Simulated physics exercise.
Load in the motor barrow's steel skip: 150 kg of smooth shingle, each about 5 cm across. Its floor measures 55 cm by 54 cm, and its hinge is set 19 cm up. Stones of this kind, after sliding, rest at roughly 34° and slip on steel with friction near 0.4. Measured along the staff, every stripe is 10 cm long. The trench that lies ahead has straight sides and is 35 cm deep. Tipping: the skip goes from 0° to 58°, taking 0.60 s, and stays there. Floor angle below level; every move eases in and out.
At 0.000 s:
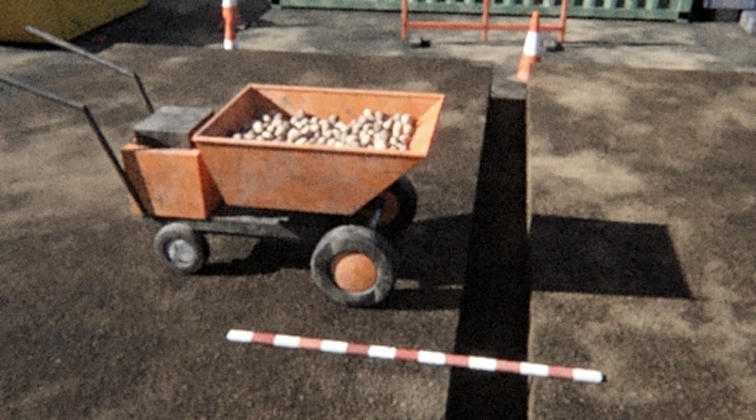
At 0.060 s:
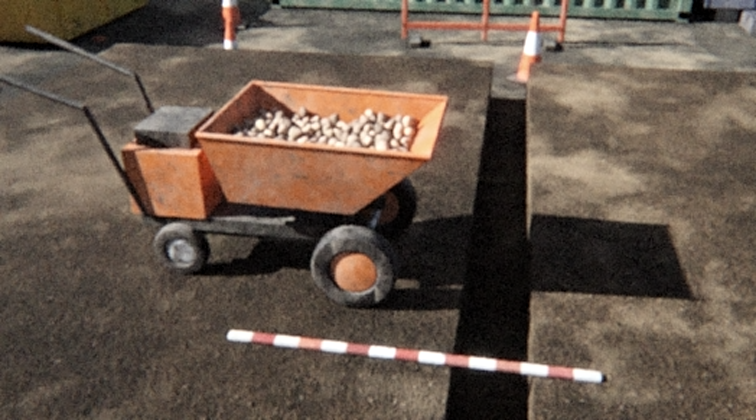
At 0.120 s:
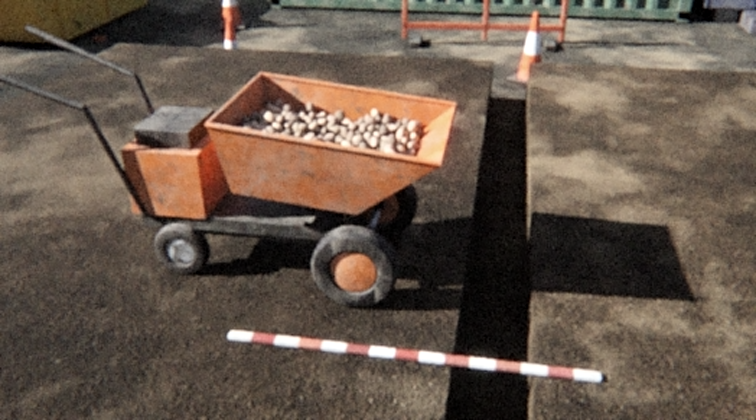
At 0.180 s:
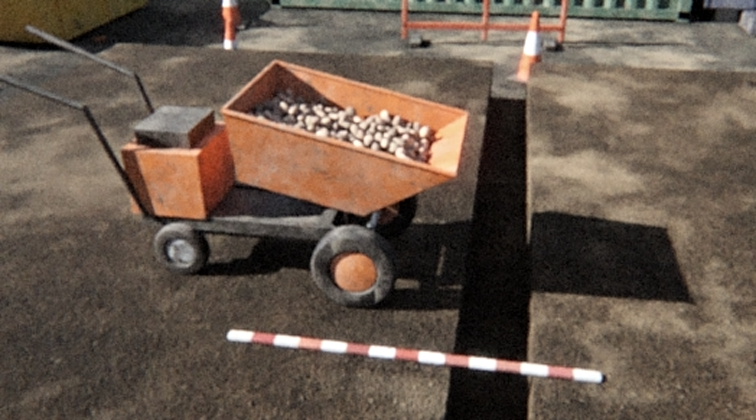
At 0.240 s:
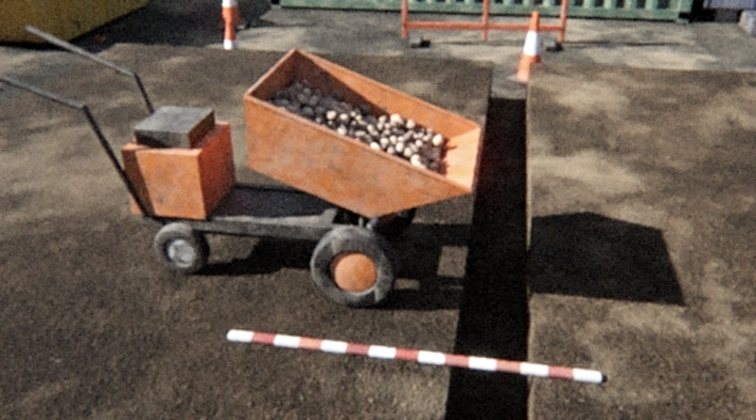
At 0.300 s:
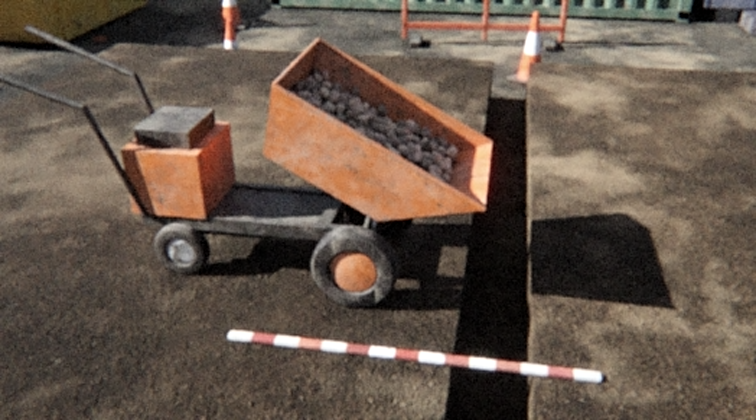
Orange motor barrow standing beside a narrow trench, its skip of pale stones slowly tilting down to the right, rear end rising.
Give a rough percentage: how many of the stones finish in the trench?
38 %.
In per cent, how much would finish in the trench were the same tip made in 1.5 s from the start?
Roughly 50 per cent.
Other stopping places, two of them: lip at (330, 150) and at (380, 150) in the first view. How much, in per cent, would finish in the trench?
From the first place around 85 per cent, from the other around 70.
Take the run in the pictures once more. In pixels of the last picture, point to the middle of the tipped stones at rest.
I'd point to around (565, 282).
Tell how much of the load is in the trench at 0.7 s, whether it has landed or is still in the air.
Some 5 per cent of the load by that point.
After 0.4 s the floor is at 49°; 100 % in the skip; the foremost stones are at (477, 218).
After 0.7 s the floor is at 58°; 91 % in the skip, 5 % in the trench, 4 % past the trench; the foremost stones are at (557, 259).
After 1.0 s the floor is at 58°; 40 % in the skip, 7 % in the trench, 53 % past the trench; the foremost stones are at (706, 313).
After 3.0 s the floor is at 58°; 0 % in the skip, 38 % in the trench, 62 % past the trench; the foremost stones are past the picture's edge.
